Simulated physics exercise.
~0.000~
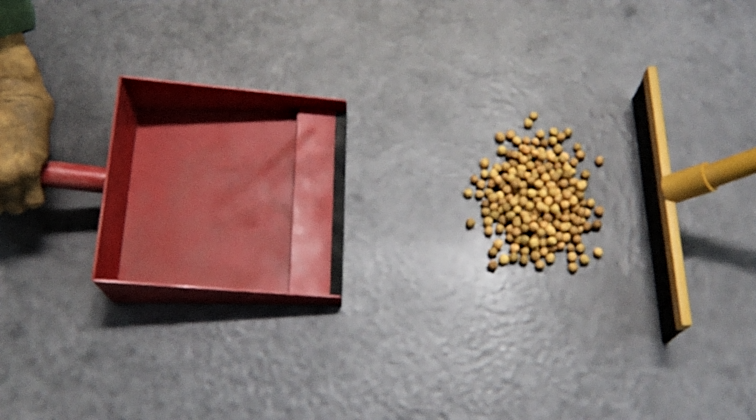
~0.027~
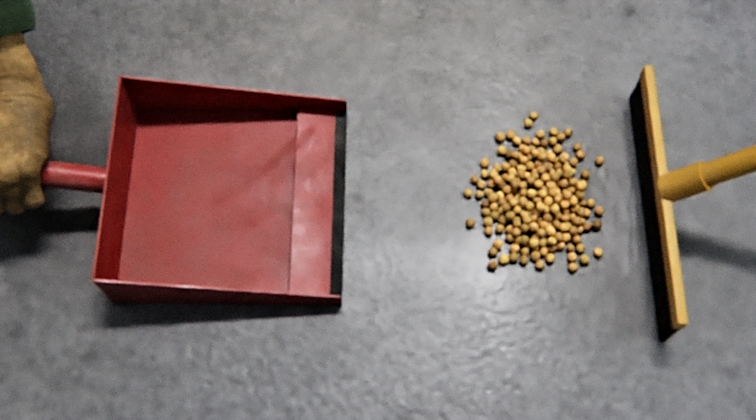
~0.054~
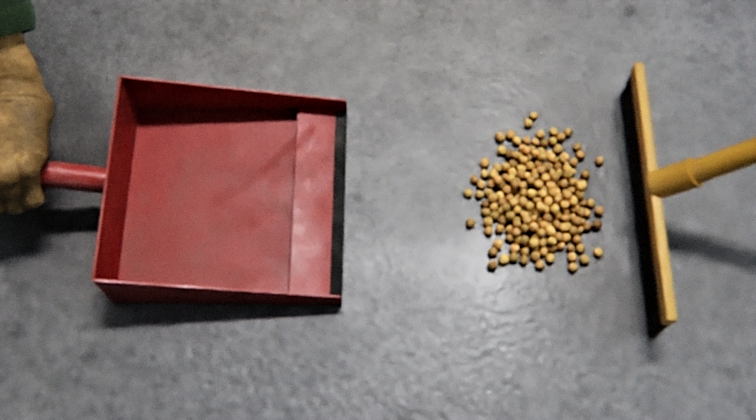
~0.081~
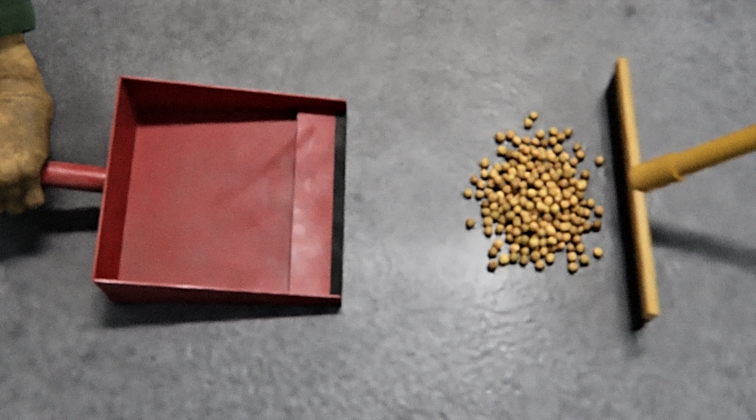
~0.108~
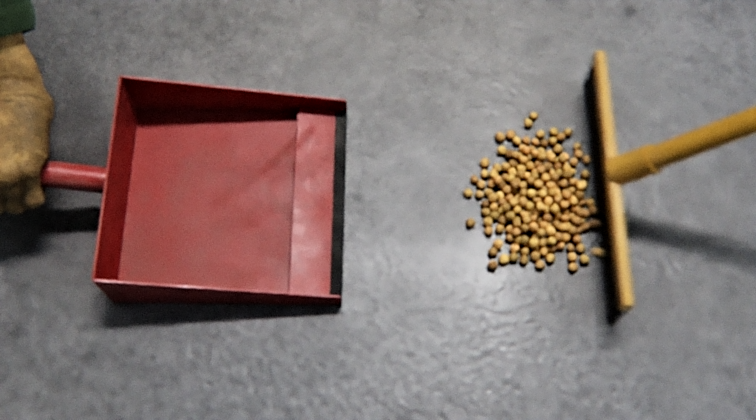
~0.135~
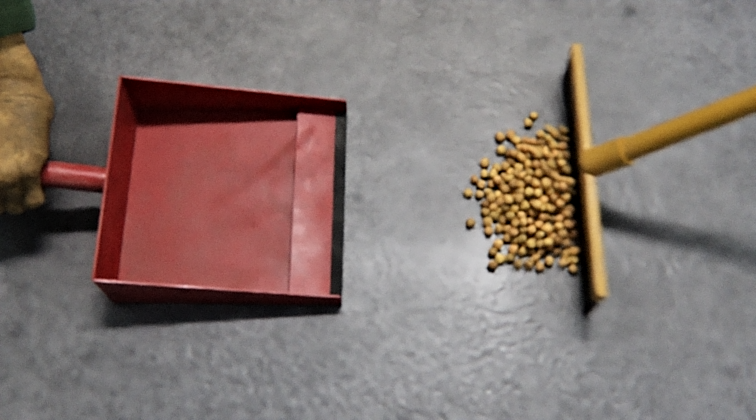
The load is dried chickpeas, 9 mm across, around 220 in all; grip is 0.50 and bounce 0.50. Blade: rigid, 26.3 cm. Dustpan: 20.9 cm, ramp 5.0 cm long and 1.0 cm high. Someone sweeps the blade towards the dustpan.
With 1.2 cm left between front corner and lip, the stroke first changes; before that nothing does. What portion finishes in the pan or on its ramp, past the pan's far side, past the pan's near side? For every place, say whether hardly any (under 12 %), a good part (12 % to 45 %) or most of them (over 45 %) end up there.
Pan: The greater quantity, far side: A moderate quantity, near side: Not much.
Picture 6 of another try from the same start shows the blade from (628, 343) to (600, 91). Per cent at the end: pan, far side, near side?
Pan 45, far 5, near 20.
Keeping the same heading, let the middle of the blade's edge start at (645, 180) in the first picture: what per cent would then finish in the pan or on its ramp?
Roughly 40 percent, ramp included.
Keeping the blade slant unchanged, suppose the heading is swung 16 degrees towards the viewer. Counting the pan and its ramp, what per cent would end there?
In that case around 70 per cent.
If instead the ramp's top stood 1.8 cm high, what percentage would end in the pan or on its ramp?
45 per cent.
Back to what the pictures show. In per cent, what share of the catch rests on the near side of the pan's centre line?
Estimate: Close to 30 %.
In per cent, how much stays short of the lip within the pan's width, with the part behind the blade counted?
Close to 20 per cent of them end up there.
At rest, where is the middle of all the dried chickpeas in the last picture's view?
Estimated resting centre: Around (318, 157).
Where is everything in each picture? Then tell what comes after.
Blade from (682, 324) to (649, 76), moved 0.0 cm, 0 of the pieces shifted so far; middle of the pieces at (540, 200); pan at (216, 203), in the first picture.
Blade from (679, 323) to (646, 75), moved 0.3 cm, 0 of the pieces shifted so far; middle of the pieces at (540, 200), in the second picture.
Blade from (668, 319) to (636, 72), moved 1.3 cm, 0 of the pieces shifted so far; middle of the pieces at (540, 200), in the third picture.
Blade from (650, 313) to (620, 67), moved 3.0 cm, 0 of the pieces shifted so far; middle of the pieces at (540, 200), in the fourth picture.
Blade from (625, 305) to (598, 60), moved 5.2 cm, 2 of the pieces shifted so far; middle of the pieces at (540, 200), in the fifth picture.
Blade from (599, 296) to (575, 53), moved 7.7 cm, 125 of the pieces shifted so far; middle of the pieces at (531, 199); pan at (216, 203). The blade's pace is about 0.90 m/s, heading 20 degrees away from the viewer's side, in the sixth picture.
After 0.27 s, middle of the blade 12 cm from the lip; 0 % over the lip, far side 10 %, near side 5 %.
After 0.37 s, middle of the blade 4 cm from the lip; 5 % over the lip, far side 20 %, near side 5 %.
Then, at 0.59 s, middle of the blade 1 cm from the lip; 55 % over the lip, far side 25 %, near side 5 %.
By 1.3 s all is still; pan 50 %, far side 20 %, near side 5 %, in front of the lip or behind the blade 20 %.
